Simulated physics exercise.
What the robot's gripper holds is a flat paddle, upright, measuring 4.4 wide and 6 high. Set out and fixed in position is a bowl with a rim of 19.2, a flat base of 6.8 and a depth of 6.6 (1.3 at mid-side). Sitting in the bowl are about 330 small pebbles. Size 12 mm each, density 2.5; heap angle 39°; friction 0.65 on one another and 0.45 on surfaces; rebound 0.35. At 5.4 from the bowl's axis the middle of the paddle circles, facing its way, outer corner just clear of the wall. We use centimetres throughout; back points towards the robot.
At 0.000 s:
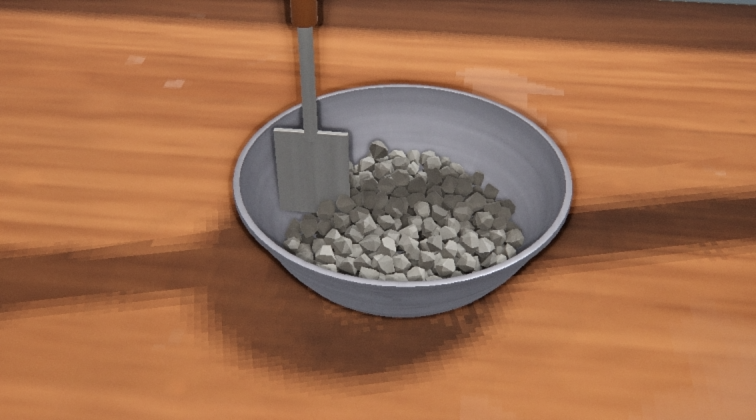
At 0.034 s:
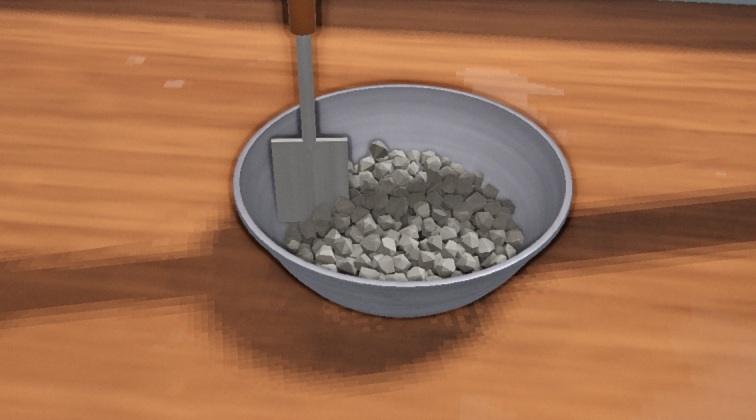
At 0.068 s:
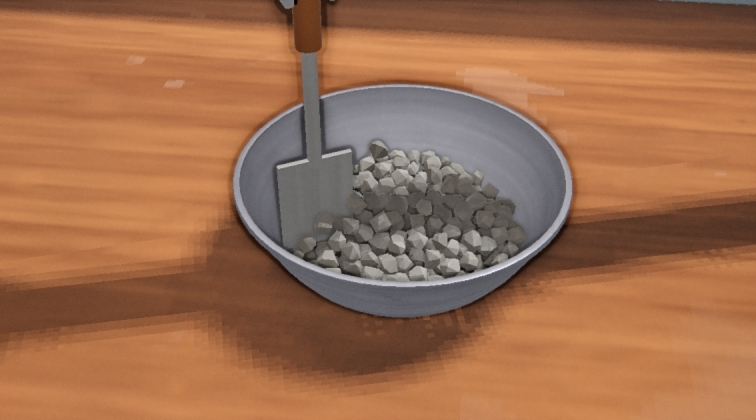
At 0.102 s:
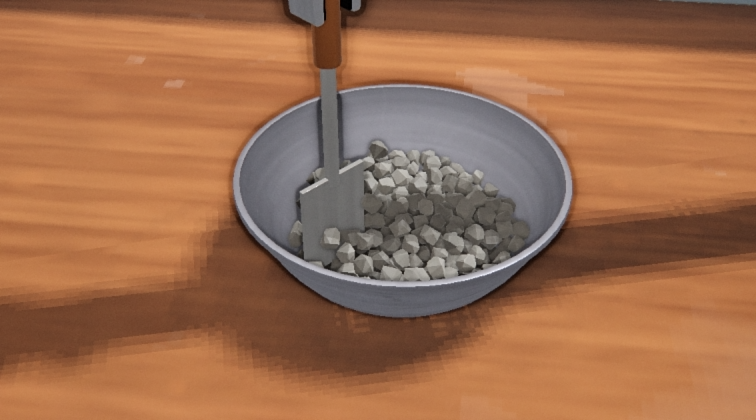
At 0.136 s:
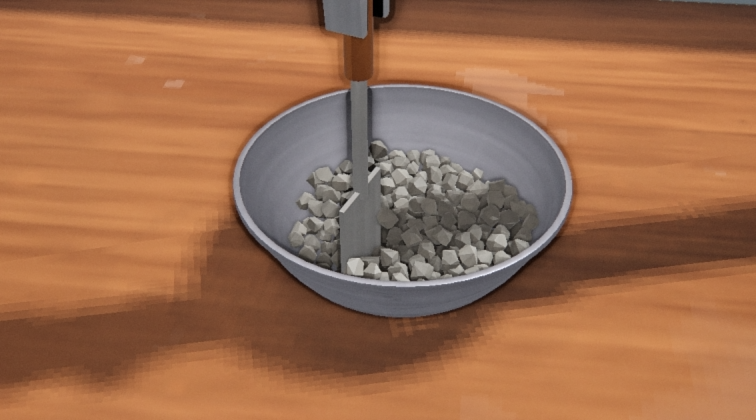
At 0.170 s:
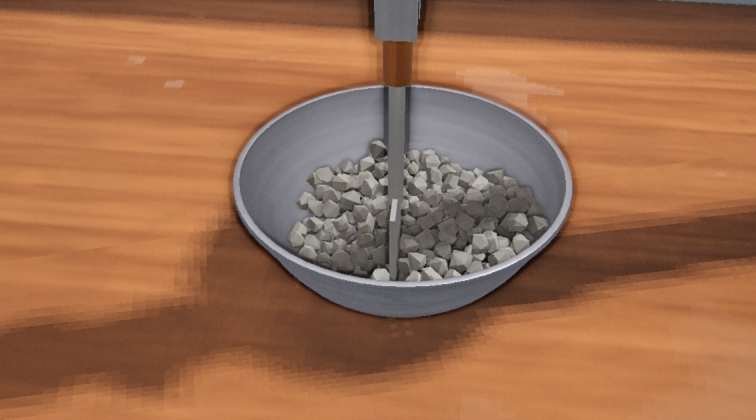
A robot gripper, grey and only partly seen at the top edge in the later part, holds a flat grey paddle by its brown handle above an orange-brown wooden surface, viewed from above at an angle. A wide grey bowl of small pale grey pebbles sits near the centre. The paddle lowers at the left, then sweeps rightward through the pebbles, turning edge-on and pushing them aside, while the camera stays still.
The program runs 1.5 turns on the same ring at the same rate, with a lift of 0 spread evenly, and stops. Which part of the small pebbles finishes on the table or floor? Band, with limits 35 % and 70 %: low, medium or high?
Low.
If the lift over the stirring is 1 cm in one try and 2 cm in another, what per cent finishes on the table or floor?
Close to 15 percent and close to 10 percent.
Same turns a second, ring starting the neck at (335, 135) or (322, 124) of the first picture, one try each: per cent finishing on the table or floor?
Around 15 per cent on the first try, around 25 per cent on the second.
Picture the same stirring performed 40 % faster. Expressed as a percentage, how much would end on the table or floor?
35 %.
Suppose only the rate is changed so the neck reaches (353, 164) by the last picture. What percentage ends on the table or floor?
Roughly 15 per cent.
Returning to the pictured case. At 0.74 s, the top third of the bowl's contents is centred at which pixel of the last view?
Estimated centre: (416, 266).
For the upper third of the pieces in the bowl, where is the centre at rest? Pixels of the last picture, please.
I'd put it at about (458, 177).
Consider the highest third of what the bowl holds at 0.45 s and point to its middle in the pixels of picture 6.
About pixel (371, 134).
By 0.45 s, 266° round, highest piece 9 above the table; 305 in the bowl, 14 on the table or floor, 10 in flight or on the tool.
By 0.74 s, 81° round, highest piece 9 above the table; 273 in the bowl, 50 on the table or floor, 6 in flight or on the tool.
By 1.08 s, 180° round, highest piece 7 above the table; 260 in the bowl, 69 on the table or floor.
By 1.78 s, 180° round, highest piece 7 above the table; 260 in the bowl, 69 on the table or floor.
Final count, 260 in the bowl, 69 on the table or floor. That is 21 % on the table or floor.
